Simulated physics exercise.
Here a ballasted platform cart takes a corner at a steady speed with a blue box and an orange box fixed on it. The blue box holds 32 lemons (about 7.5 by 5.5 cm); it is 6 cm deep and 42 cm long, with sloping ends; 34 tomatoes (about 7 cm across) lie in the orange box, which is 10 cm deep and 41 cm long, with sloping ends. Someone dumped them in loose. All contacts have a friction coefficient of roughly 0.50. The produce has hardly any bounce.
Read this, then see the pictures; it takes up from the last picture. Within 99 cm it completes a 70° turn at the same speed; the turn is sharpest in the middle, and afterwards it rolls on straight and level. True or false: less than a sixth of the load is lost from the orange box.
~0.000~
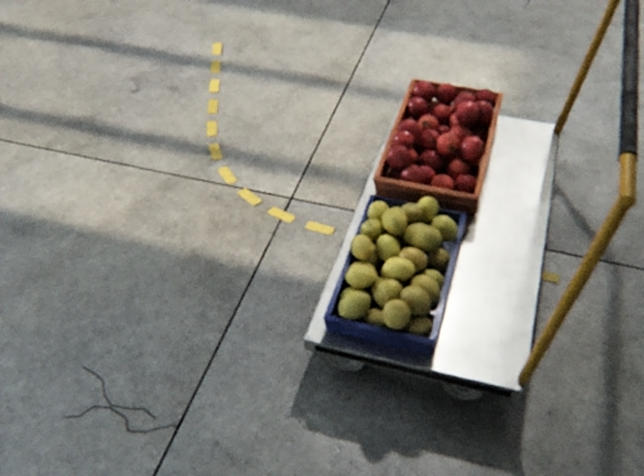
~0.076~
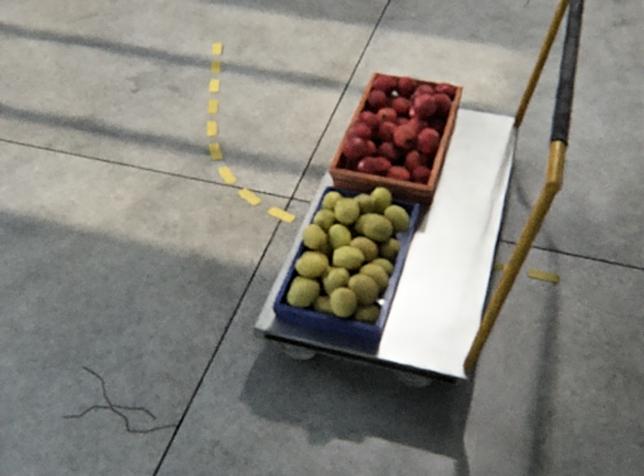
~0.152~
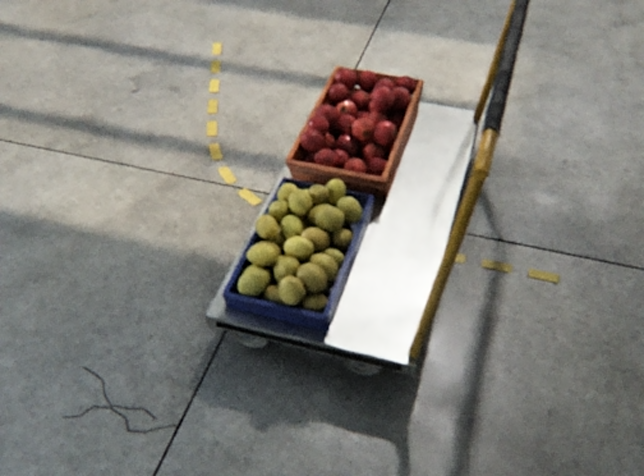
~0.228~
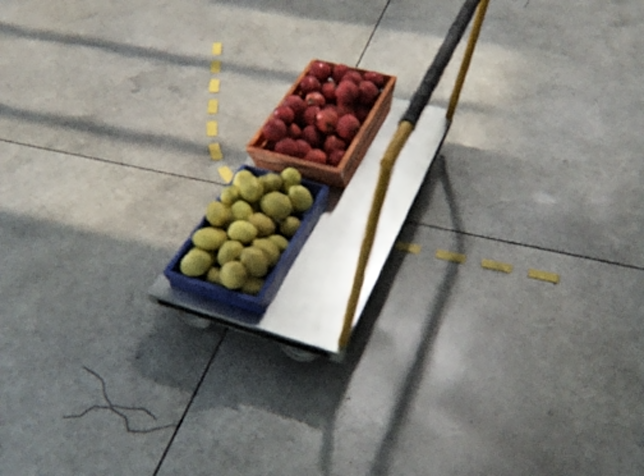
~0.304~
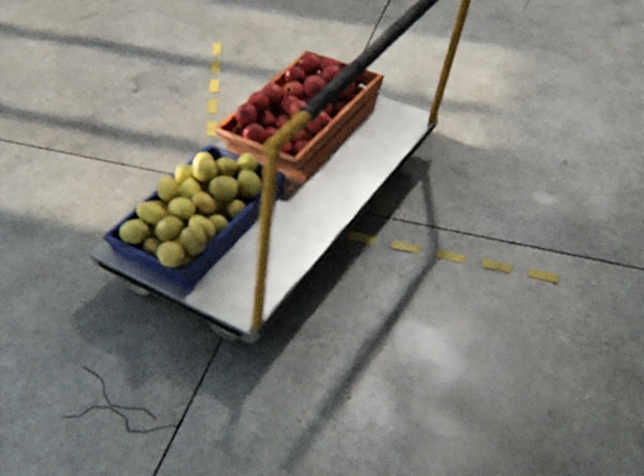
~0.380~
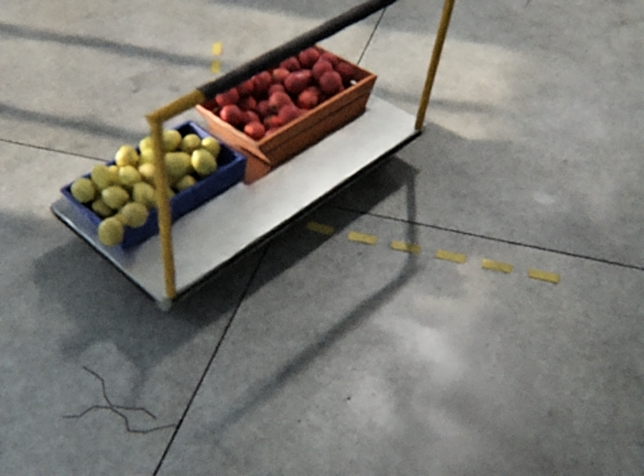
True.
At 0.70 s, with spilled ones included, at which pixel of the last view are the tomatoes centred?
Near (281, 44).
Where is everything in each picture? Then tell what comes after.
In the first picture (each is followed by its nearest rim corner in this view), orange box, (477, 195); blue box, (433, 339); 0° round, 0 cm rolled; none out.
In the second picture, orange box, (430, 186); blue box, (379, 327); 0° round, 13 cm rolled.
In the third picture, orange box, (384, 177); blue box, (326, 314); 0° round, 27 cm rolled.
In the fourth picture, orange box, (339, 169); blue box, (259, 298); 5° round, 40 cm rolled.
In the fifth picture, orange box, (296, 158); blue box, (184, 271); 15° round, 53 cm rolled.
In the sixth picture, orange box, (258, 143); blue box, (117, 232); 28° round, 66 cm rolled; 2 out, the lowest lemon at (111, 232).
After 0.42 s, blue box 30 in, 2 out and orange box 34 in, 0 out.
After 0.53 s, blue box 27 in, 5 out and orange box 34 in, 0 out.
After 0.70 s, blue box 24 in, 8 out and orange box 34 in, 0 out.
Outcome (at 1.16 s), blue box 23 in, 9 out and orange box 34 in, 0 out. Asked share, 0 of 34, 0 per cent.
